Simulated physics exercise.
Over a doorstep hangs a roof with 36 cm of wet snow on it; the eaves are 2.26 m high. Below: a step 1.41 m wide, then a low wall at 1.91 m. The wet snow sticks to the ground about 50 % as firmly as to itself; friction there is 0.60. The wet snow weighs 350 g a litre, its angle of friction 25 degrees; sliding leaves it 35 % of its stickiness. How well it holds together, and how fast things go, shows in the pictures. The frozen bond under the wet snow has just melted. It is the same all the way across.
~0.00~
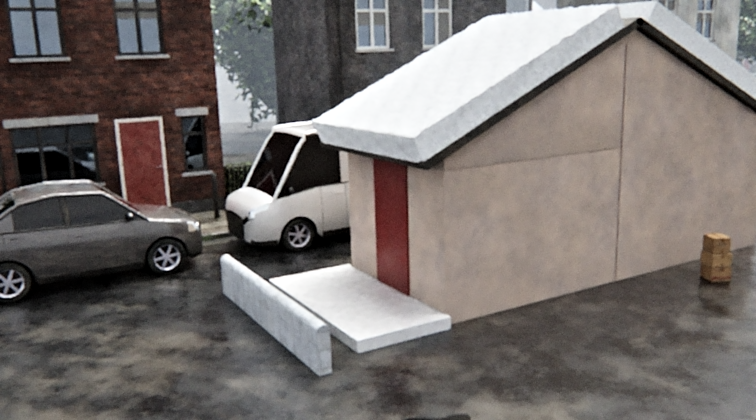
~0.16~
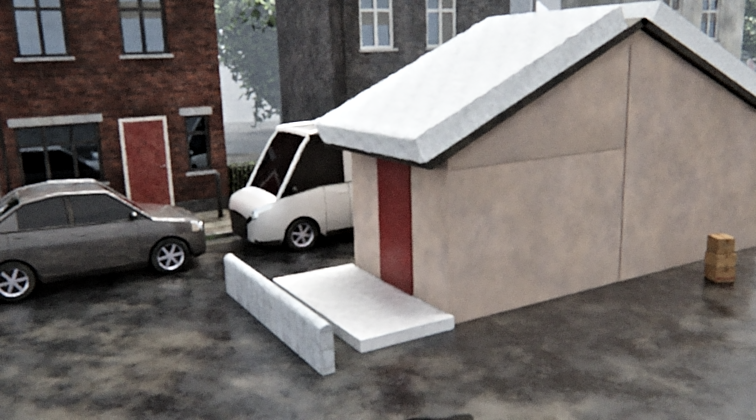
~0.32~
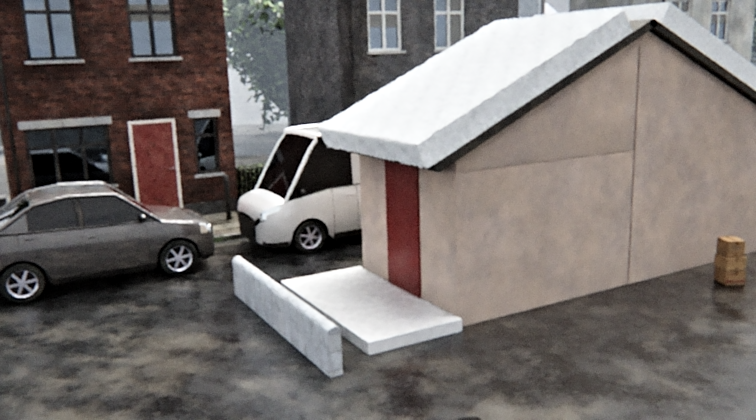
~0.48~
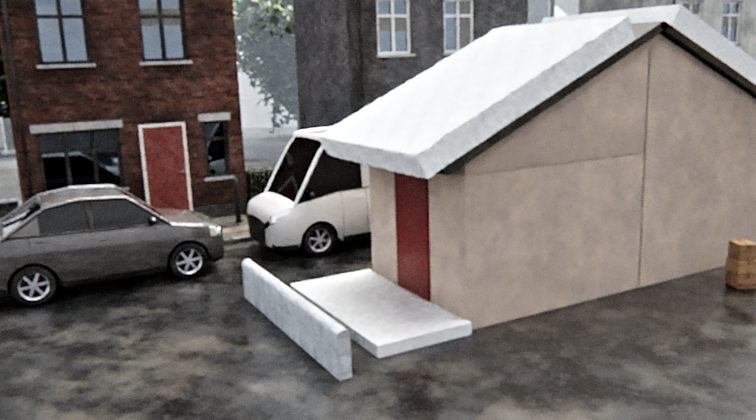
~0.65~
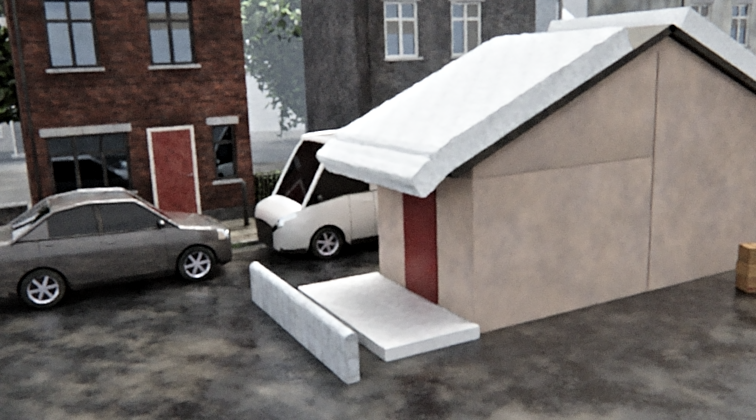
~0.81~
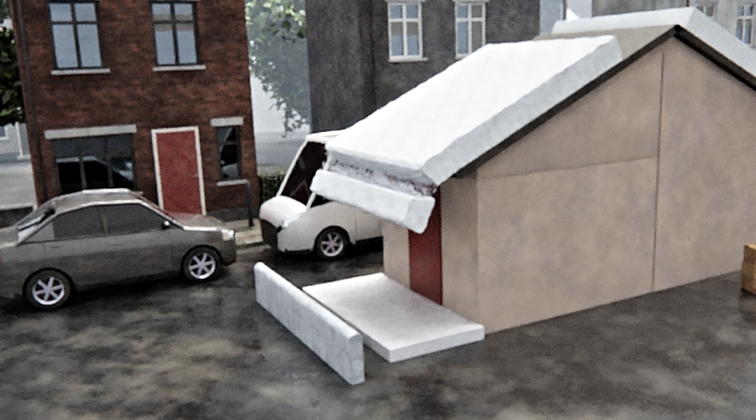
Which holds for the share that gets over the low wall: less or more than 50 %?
It comes out more than 50 %.
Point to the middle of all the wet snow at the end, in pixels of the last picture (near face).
Near (295, 368).
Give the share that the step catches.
Near 12 %.
By 1.20 s, 75 % is still on the roof and 0 % is past the low wall.
By 1.67 s, 31 % is still on the roof and 6 % is past the low wall.
By 2.13 s, none is still on the roof and 60 % is past the low wall.
By 2.60 s, none is still on the roof and 60 % is past the low wall.
By 3.30 s, at the end, none is still on the roof and 60 % is past the low wall.
